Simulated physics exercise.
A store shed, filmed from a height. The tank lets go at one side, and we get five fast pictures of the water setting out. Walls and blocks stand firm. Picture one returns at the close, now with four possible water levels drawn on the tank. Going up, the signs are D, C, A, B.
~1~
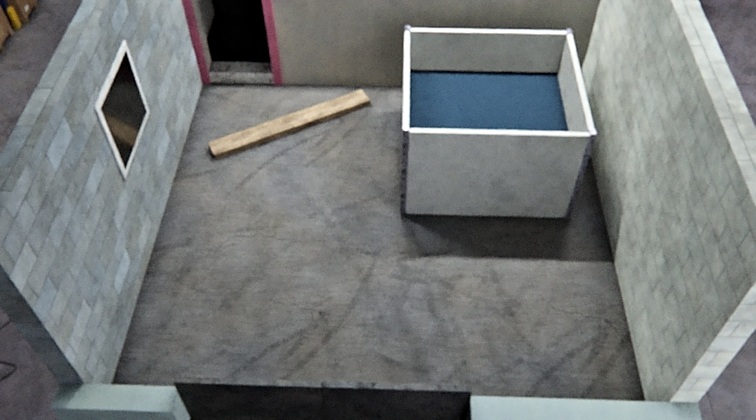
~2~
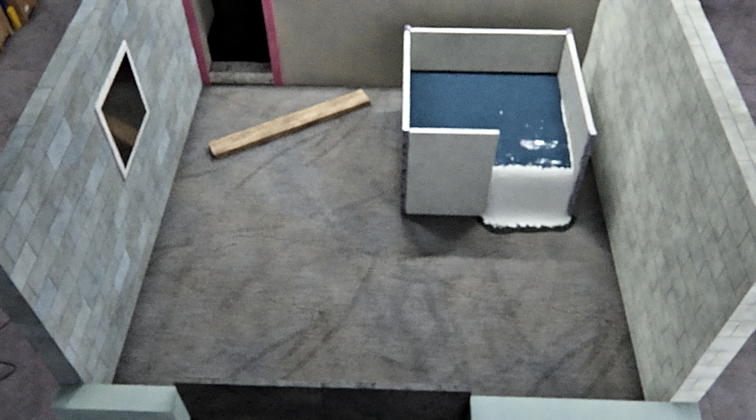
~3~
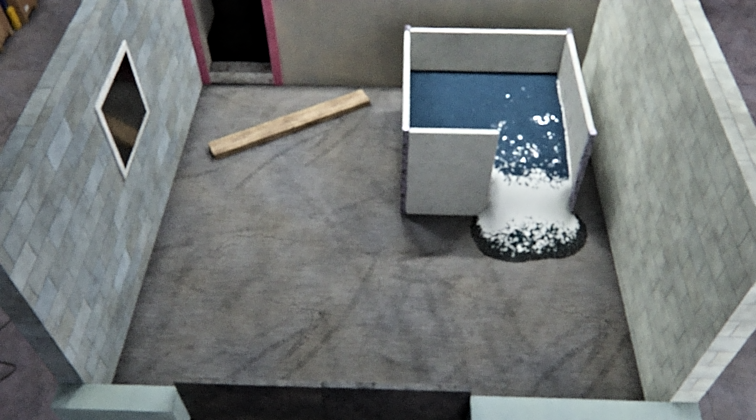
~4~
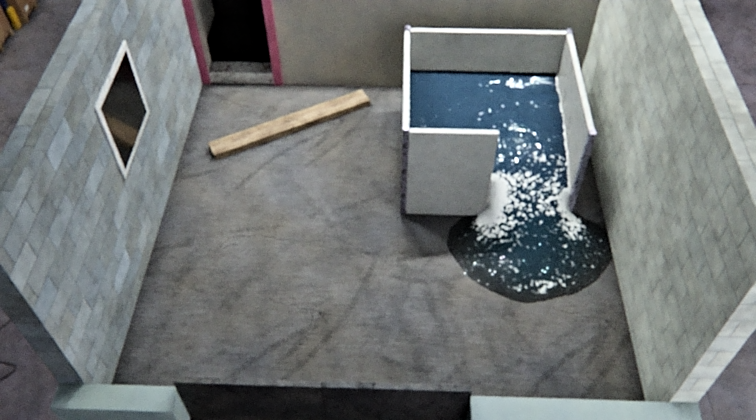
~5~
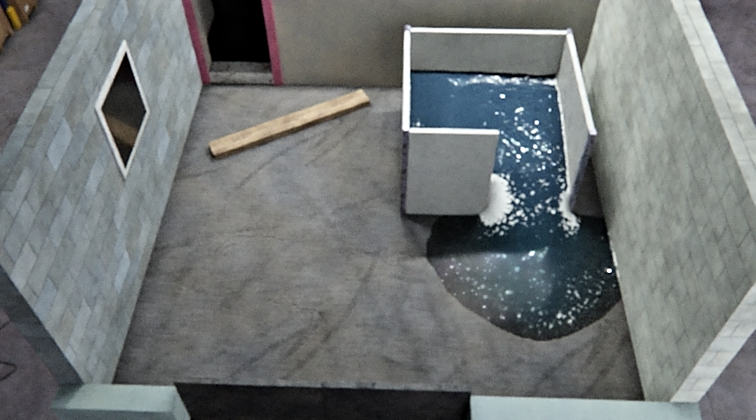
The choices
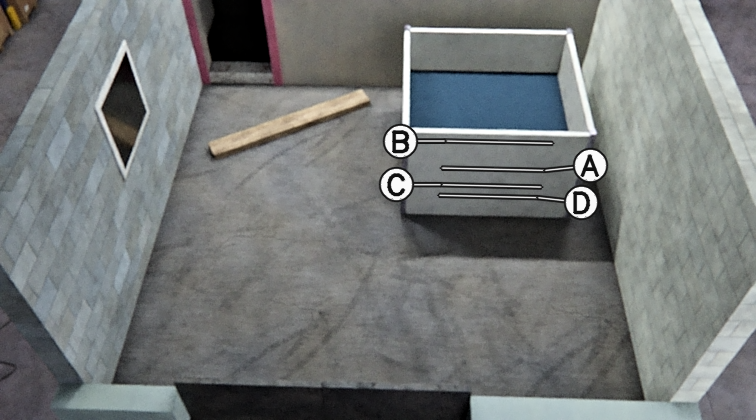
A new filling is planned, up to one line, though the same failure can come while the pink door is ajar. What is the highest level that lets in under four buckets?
I would pick mark A.
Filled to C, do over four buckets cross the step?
No.
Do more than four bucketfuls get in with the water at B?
Yes, that goes wrong.
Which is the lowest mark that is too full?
It is B.
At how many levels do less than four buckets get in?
Three of them.
In white, A at (493, 169); B at (498, 142); C at (490, 185); D at (488, 196); from the bottom up D, C, A, B.
With A, a splash gets over, under a bucket.
With B, about 13 bucketfuls get in.
With C, nothing gets over.
With D, nothing gets over.
